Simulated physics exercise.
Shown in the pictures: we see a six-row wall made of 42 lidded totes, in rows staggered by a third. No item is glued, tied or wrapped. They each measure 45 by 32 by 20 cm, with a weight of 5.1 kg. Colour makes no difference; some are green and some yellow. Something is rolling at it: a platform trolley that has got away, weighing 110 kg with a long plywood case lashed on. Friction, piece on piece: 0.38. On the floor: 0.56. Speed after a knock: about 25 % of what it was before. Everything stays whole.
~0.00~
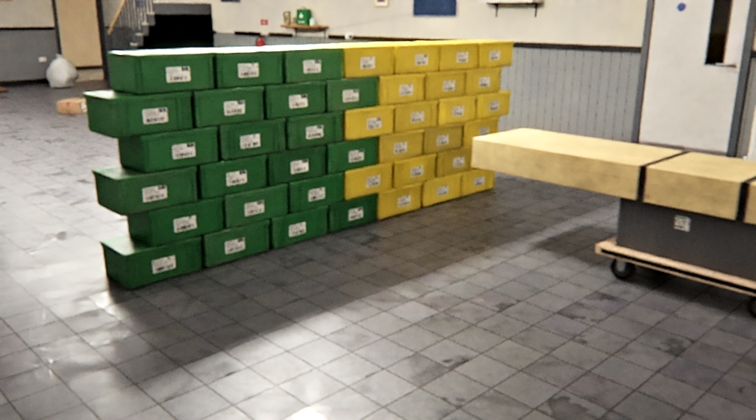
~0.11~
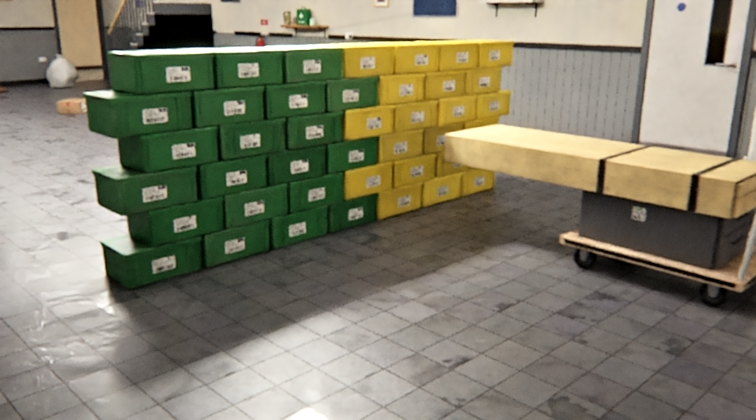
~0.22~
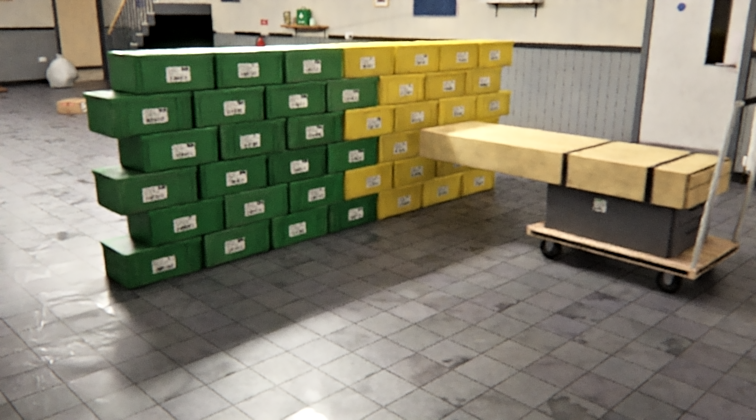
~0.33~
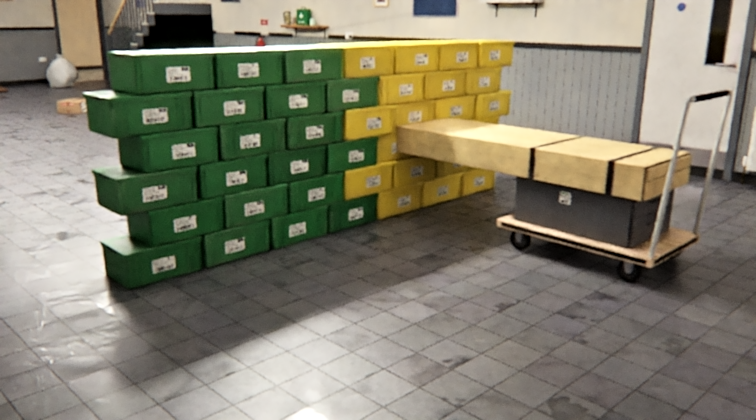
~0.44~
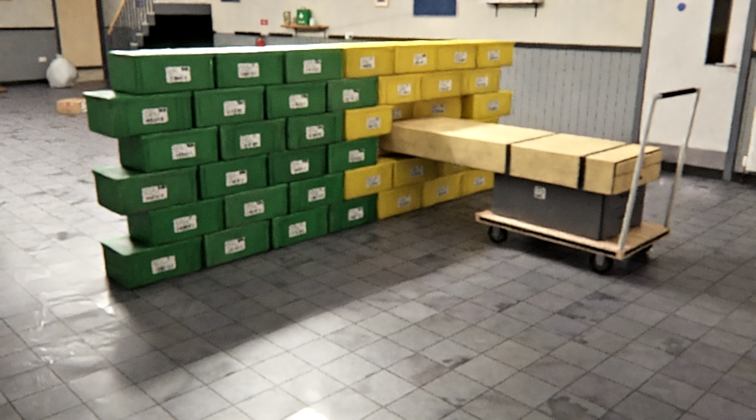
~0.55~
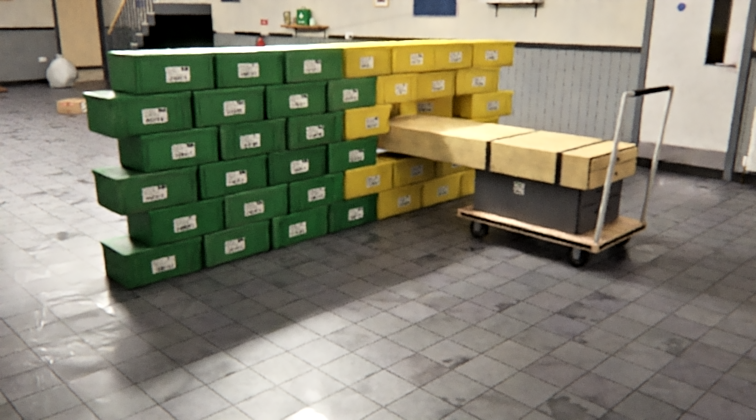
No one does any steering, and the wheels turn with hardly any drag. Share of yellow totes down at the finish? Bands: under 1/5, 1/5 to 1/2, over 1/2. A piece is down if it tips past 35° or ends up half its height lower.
1/5 to 1/2.
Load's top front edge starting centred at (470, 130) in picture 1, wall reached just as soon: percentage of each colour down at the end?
Result - green: 0%; yellow: 30%.
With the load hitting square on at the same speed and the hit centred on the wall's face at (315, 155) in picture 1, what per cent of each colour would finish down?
Then green ends 40 per cent down and yellow 20 per cent.
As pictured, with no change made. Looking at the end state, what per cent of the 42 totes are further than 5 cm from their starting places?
40 percent.
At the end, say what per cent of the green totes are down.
The green group ends with 0% down.
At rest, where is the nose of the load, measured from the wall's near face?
115 cm past it.
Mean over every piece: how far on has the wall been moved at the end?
Mean shift close to 15 cm.
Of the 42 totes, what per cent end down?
Something near 15 percent.
After 0.74 s, load 57 cm past the wall's line, still rolling; 3 of the 21 yellow totes down (3 of 42 in all colours); top yellow tote 48 mm from its place.
After 1.24 s, load 1.06 m past the wall's line, still rolling; 6 of the 21 yellow totes down (6 of 42 in all colours); top yellow tote 6 cm from its place.
After 2.36 s, load 1.14 m past the wall's line, stopped; 7 of the 21 yellow totes down (7 of 42 in all colours); top yellow tote 6 cm from its place.
In the end (4.0 s), load 1.14 m past the wall's line, stopped; 7 of the 21 yellow totes down (7 of 42 in all colours); top yellow tote 6 cm from its place; top green tote unmoved. That is 33 per cent. From the last view, middles, top yellow tote near (481, 53), top green tote near (299, 64).
